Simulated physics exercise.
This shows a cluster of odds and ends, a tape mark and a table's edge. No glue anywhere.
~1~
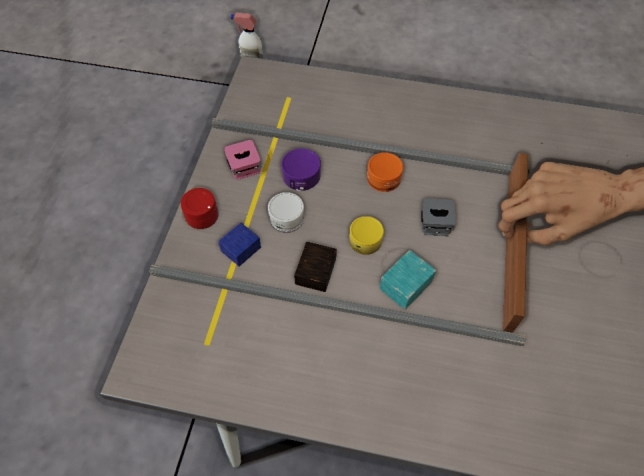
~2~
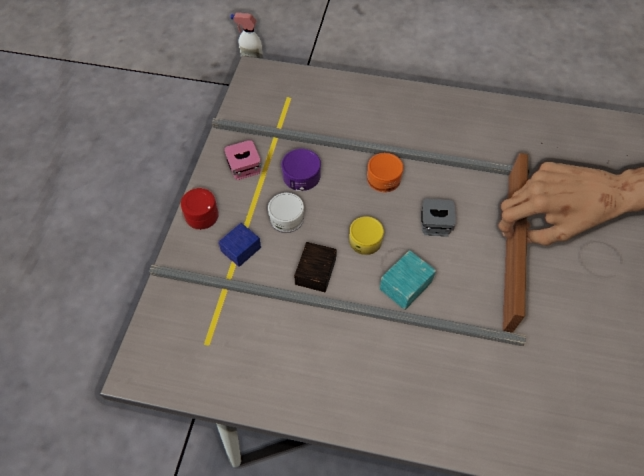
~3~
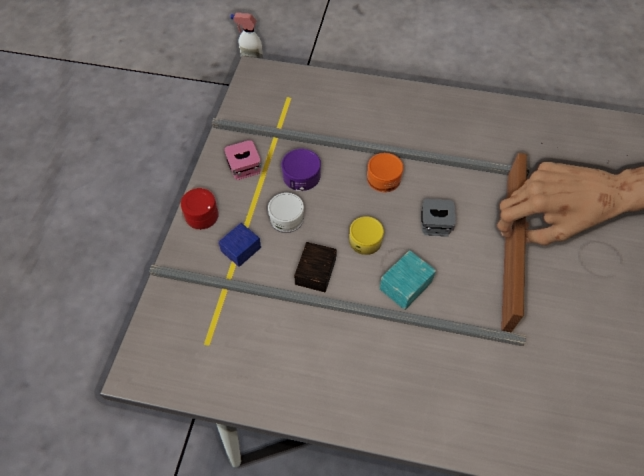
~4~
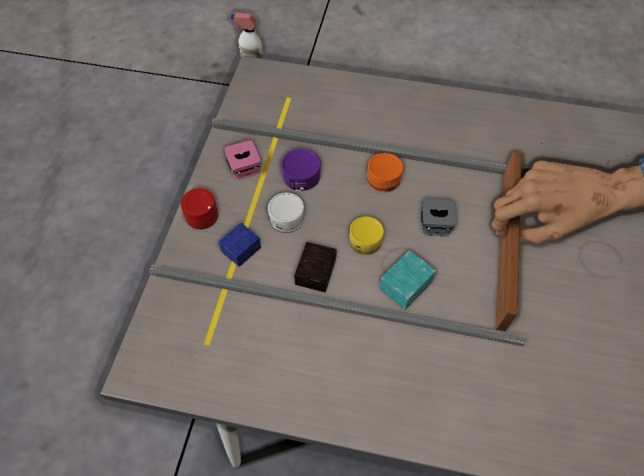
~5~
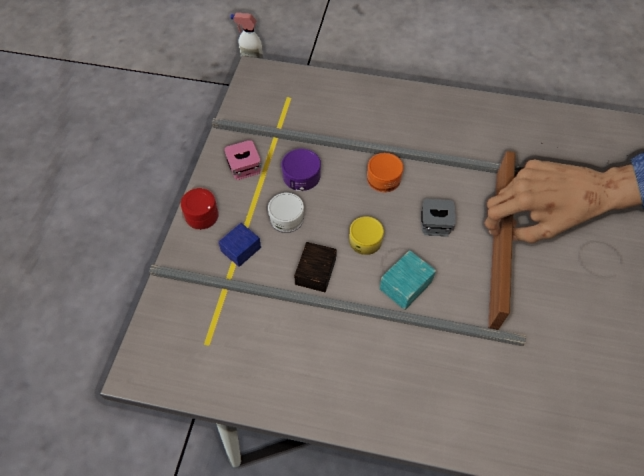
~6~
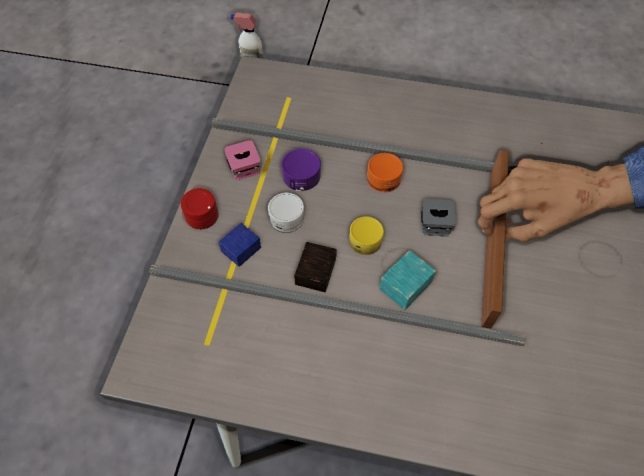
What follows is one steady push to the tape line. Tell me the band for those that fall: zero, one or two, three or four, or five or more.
The number that fall off is one or two.
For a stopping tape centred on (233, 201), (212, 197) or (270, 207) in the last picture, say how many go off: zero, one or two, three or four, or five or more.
In that order: Either three or four; at least five; none.
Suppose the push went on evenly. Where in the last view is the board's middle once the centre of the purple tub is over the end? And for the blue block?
Near (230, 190) and (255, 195).
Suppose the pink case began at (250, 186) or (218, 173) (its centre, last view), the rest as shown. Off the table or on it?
In that order, it survives; drops off.
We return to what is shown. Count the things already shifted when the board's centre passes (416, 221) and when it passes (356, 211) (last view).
2 and 5.
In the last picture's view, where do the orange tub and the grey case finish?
The orange tub stops around (252, 150); the grey case around (244, 184).
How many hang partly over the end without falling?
It comes to 2.
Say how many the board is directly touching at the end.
That makes 4.
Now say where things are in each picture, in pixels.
Red lid (200, 209); pink case (243, 161); blue block (240, 245); board (516, 238); tape (254, 204), in the first frame.
Pink case (243, 161); board (516, 238), in the second frame.
Blue block (240, 245); purple tub (301, 170), in the third frame.
Red lid (200, 209); black block (316, 267), in the fourth frame.
Pink case (243, 161); white tin (286, 213), in the fifth frame.
Red lid (200, 209); pink case (243, 161); blue block (240, 245); board (496, 235); tape (254, 204), in the sixth frame.
Soon after, none off yet; red lid at rest near (200, 209); pink case at rest near (243, 161); blue block at rest near (240, 245).
By the end, the number that fall off is one or two; fallen, pink case.
